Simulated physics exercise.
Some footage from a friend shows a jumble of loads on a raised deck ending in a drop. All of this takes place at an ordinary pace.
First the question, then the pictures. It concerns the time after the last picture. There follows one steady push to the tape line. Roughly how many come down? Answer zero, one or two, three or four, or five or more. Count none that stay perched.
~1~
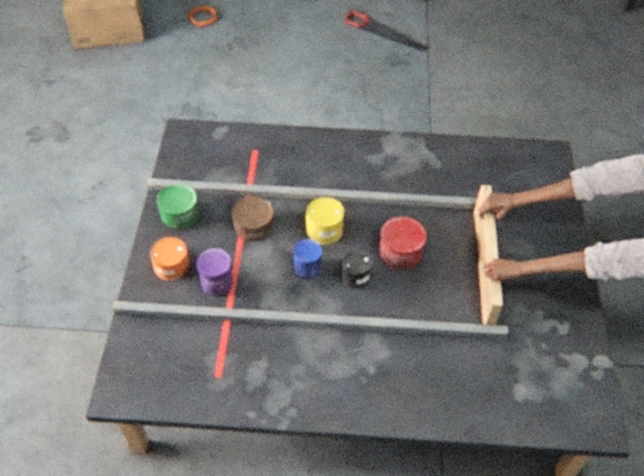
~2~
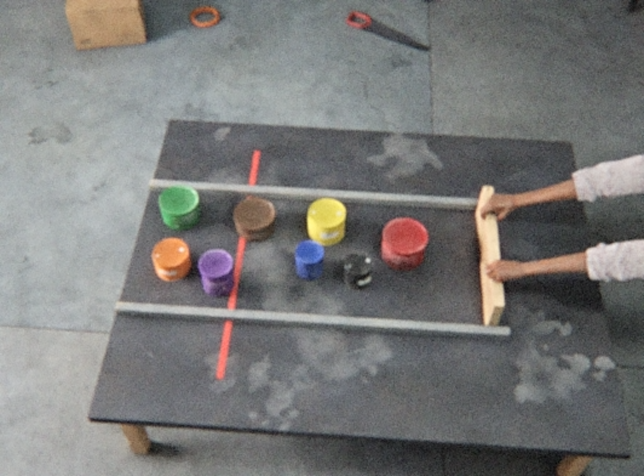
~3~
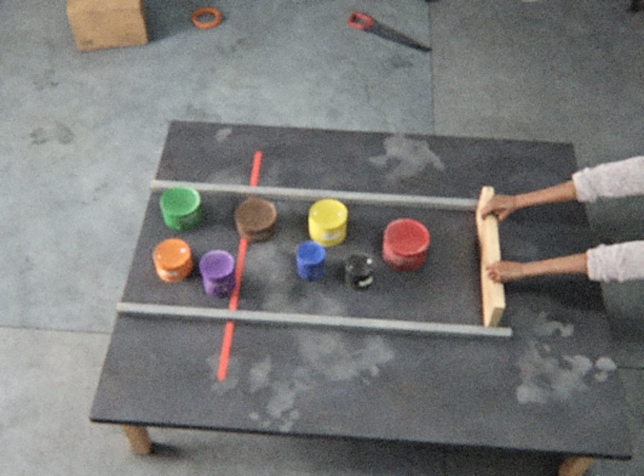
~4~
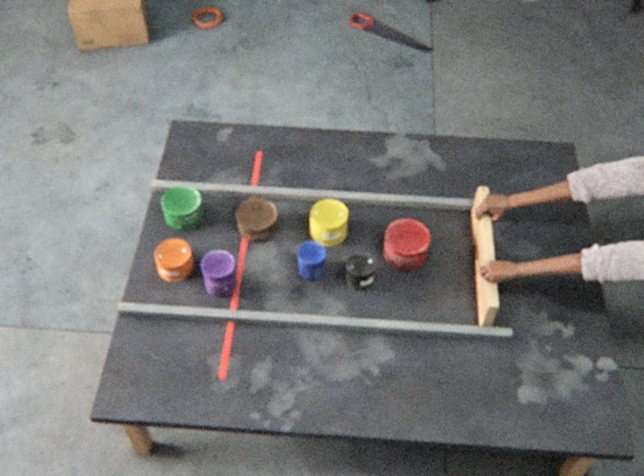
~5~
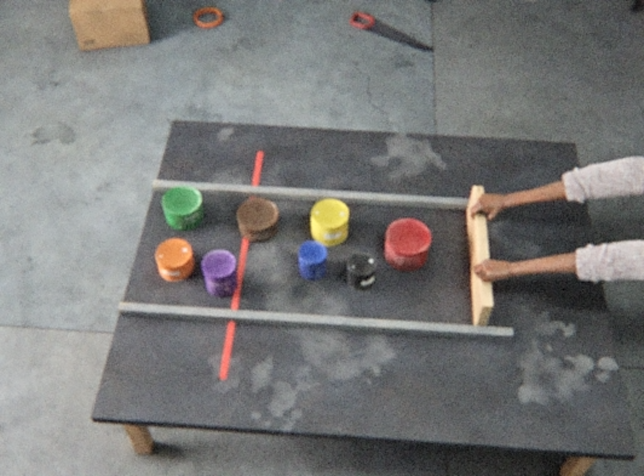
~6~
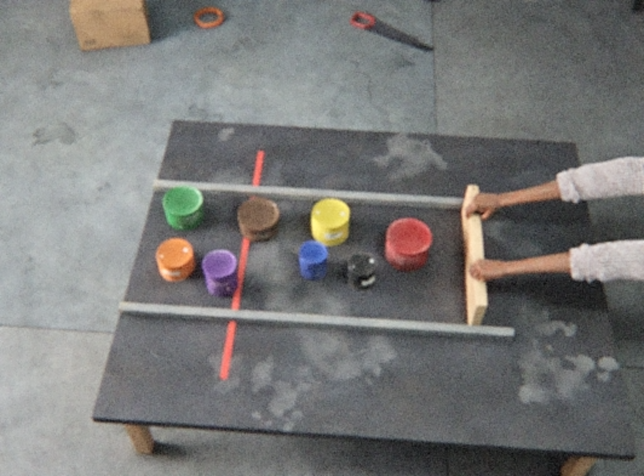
Zero.
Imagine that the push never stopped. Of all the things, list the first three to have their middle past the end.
First the green pail, next the orange canister, last the brown pail.
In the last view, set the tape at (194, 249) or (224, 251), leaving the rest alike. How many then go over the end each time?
The first gives 2 and the second gives 1.
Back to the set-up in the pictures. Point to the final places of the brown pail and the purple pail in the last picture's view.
First object: (195, 217); second object: (196, 283).
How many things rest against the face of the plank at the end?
It's 3.
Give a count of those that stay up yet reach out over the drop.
That'd be 1.
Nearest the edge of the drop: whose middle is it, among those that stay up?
Answer: The green pail.
A little later, none off yet; green pail at rest near (184, 208); orange canister at rest near (176, 260); purple pail at rest near (221, 274).
When it is over, the number that fall off is zero.
